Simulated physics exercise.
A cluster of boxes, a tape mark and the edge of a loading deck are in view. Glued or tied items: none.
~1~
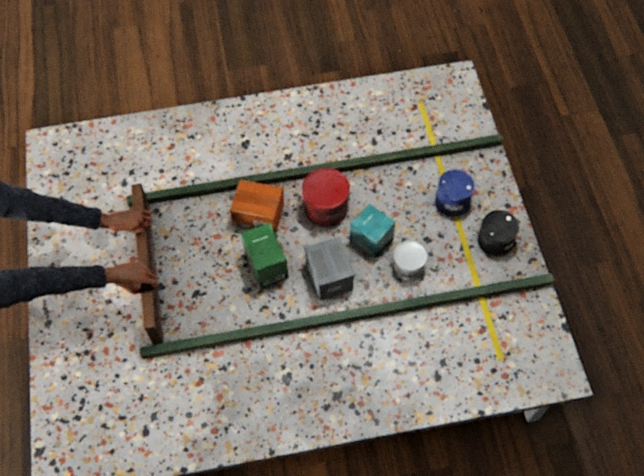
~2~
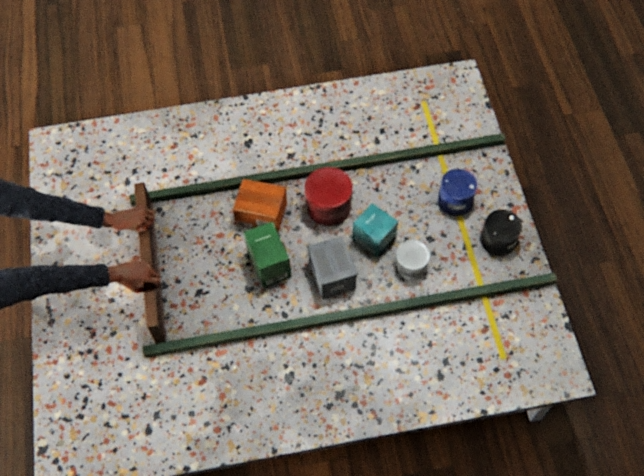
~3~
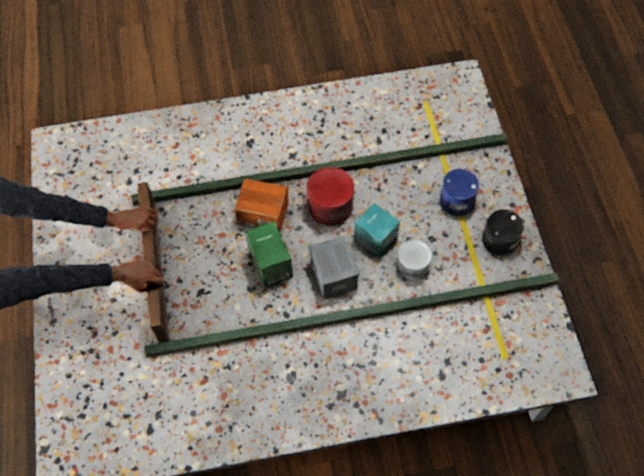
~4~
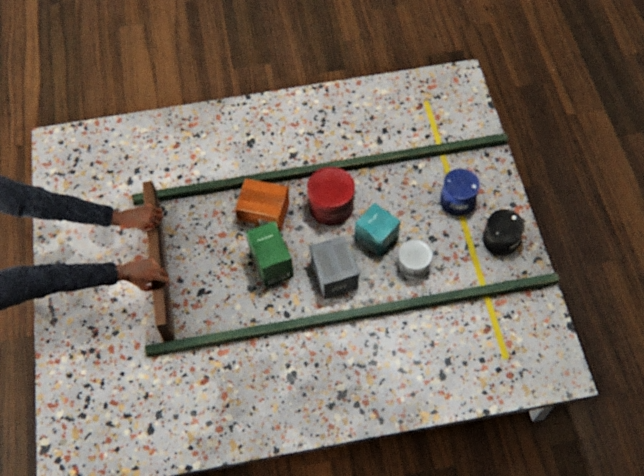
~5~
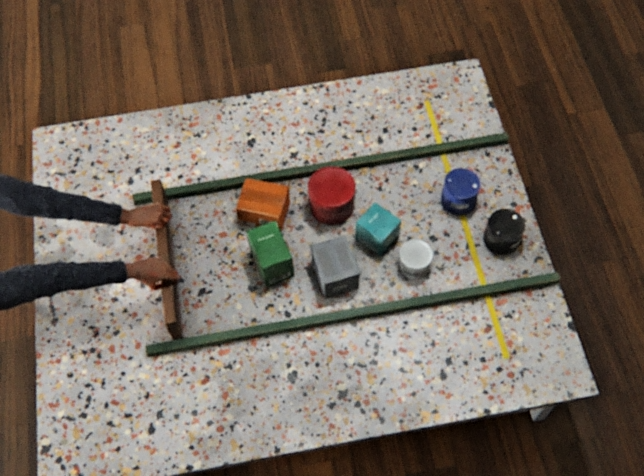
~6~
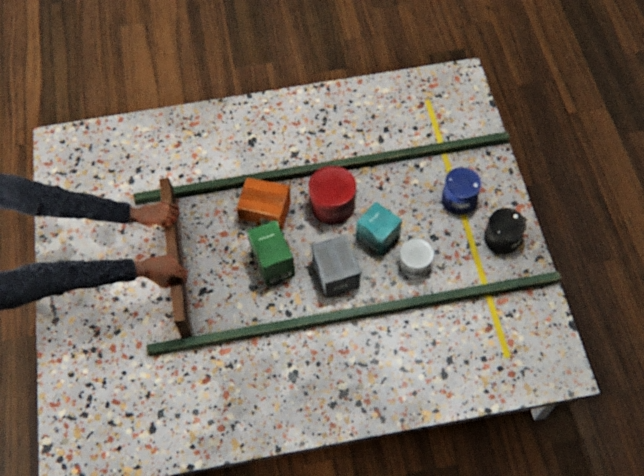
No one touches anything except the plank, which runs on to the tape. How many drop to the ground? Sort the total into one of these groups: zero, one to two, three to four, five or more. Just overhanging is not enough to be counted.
It goes in the group one to two.
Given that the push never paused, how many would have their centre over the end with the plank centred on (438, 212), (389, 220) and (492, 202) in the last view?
0, 0 and 5.
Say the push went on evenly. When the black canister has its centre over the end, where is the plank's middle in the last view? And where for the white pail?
When the black canister crosses, the middle is near (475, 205); when the white pail crosses, near (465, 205).
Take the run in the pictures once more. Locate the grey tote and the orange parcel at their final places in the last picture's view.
The grey tote comes to rest at (508, 251), and the orange parcel comes to rest at (472, 161).
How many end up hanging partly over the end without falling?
Overhanging ones - 3.
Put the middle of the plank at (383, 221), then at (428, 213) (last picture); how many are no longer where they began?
I count 7 first and 7 after.
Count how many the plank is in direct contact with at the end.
Count recorded: 3.
A little later, none off yet; black canister at rest near (505, 231); blue canister at rest near (461, 191); white pail at rest near (416, 259).
Next, none off yet; black canister at rest near (505, 231); blue canister at rest near (461, 191); white pail shifted a little near (434, 260).
Later still, none off yet; black canister at rest near (505, 231); blue canister shifted about its own width near (498, 198); white pail shifted well along near (503, 265).
When it is over, the number that fall off is one or two; down, blue canister.
